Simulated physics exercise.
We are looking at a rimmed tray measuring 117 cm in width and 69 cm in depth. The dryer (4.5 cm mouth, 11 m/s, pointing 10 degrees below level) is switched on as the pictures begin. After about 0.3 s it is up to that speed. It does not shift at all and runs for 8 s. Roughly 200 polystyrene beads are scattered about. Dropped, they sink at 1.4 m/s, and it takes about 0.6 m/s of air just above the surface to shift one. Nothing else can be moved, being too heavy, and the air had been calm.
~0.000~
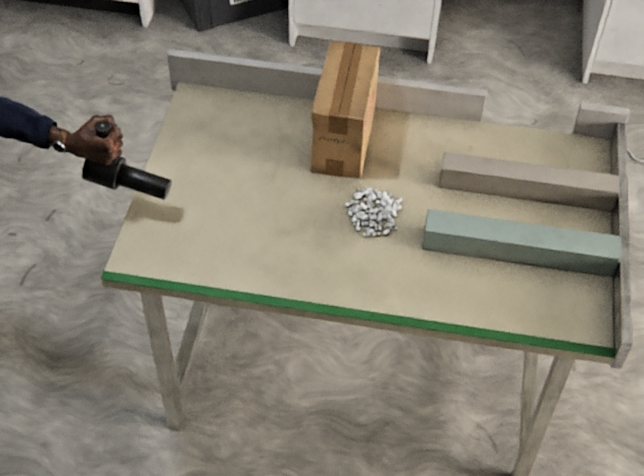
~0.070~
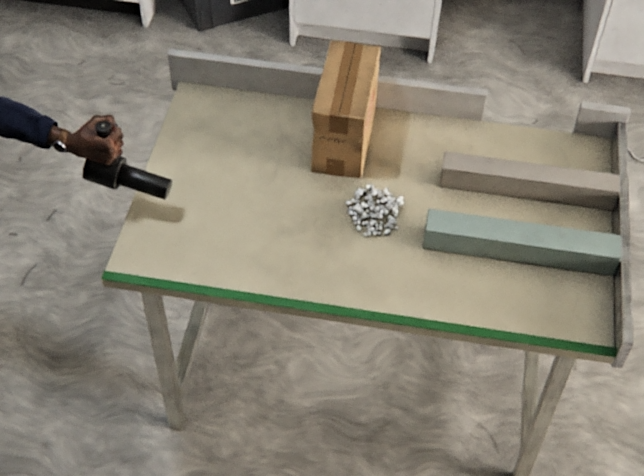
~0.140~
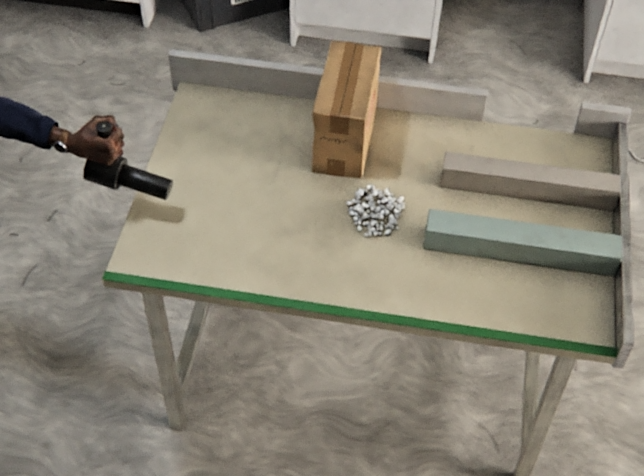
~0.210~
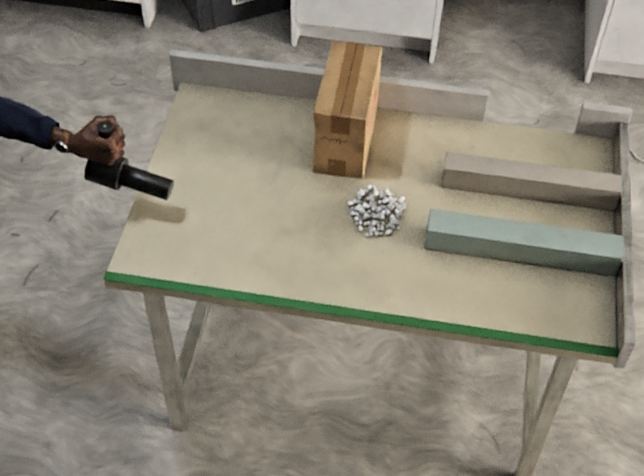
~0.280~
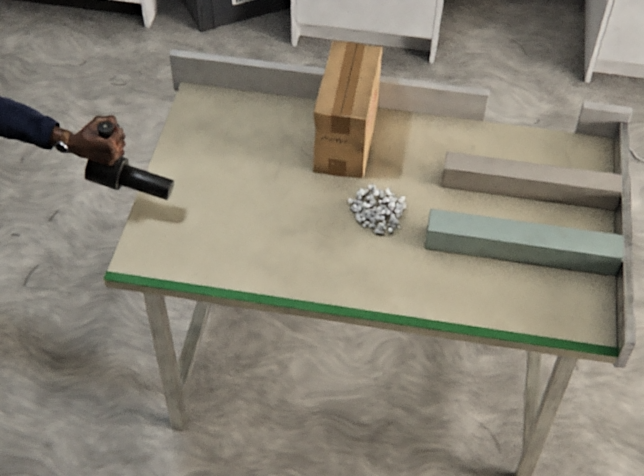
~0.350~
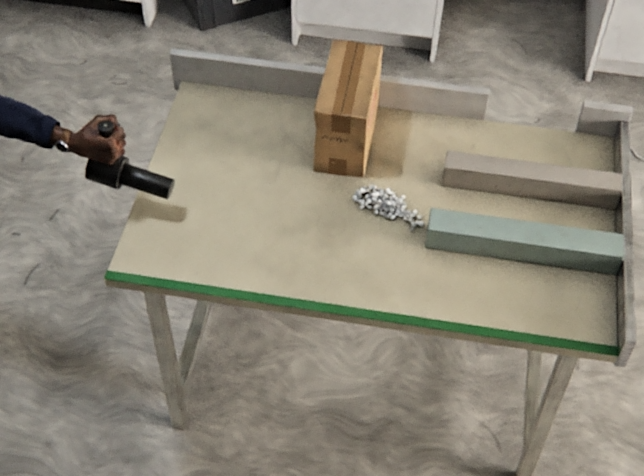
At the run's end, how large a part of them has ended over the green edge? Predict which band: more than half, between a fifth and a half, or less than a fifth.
Less than a fifth of them.
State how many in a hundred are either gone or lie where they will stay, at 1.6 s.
Estimated share: Close to 20 per cent.
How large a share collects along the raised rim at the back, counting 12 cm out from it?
Roughly 30 in a hundred.
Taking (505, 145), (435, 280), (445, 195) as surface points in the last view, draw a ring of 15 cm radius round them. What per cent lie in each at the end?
First spot near 20 %, second near 0 %, third near 0 %.
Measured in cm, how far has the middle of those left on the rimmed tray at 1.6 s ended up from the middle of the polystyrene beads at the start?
The middle is some 50 cm from where it began.
After 1.6 s the count stands so, 0 % are over the green edge; the middle of those still in play is near (591, 232).
After 2.6 s the count stands so, 0 % are over the green edge; the middle of those still in play is near (587, 235).
After 4.4 s the count stands so, 0 % are over the green edge; the middle of those still in play is near (587, 235).
After 8.0 s, at the end, 0 % are over the green edge; the middle of those still in play is near (585, 236).
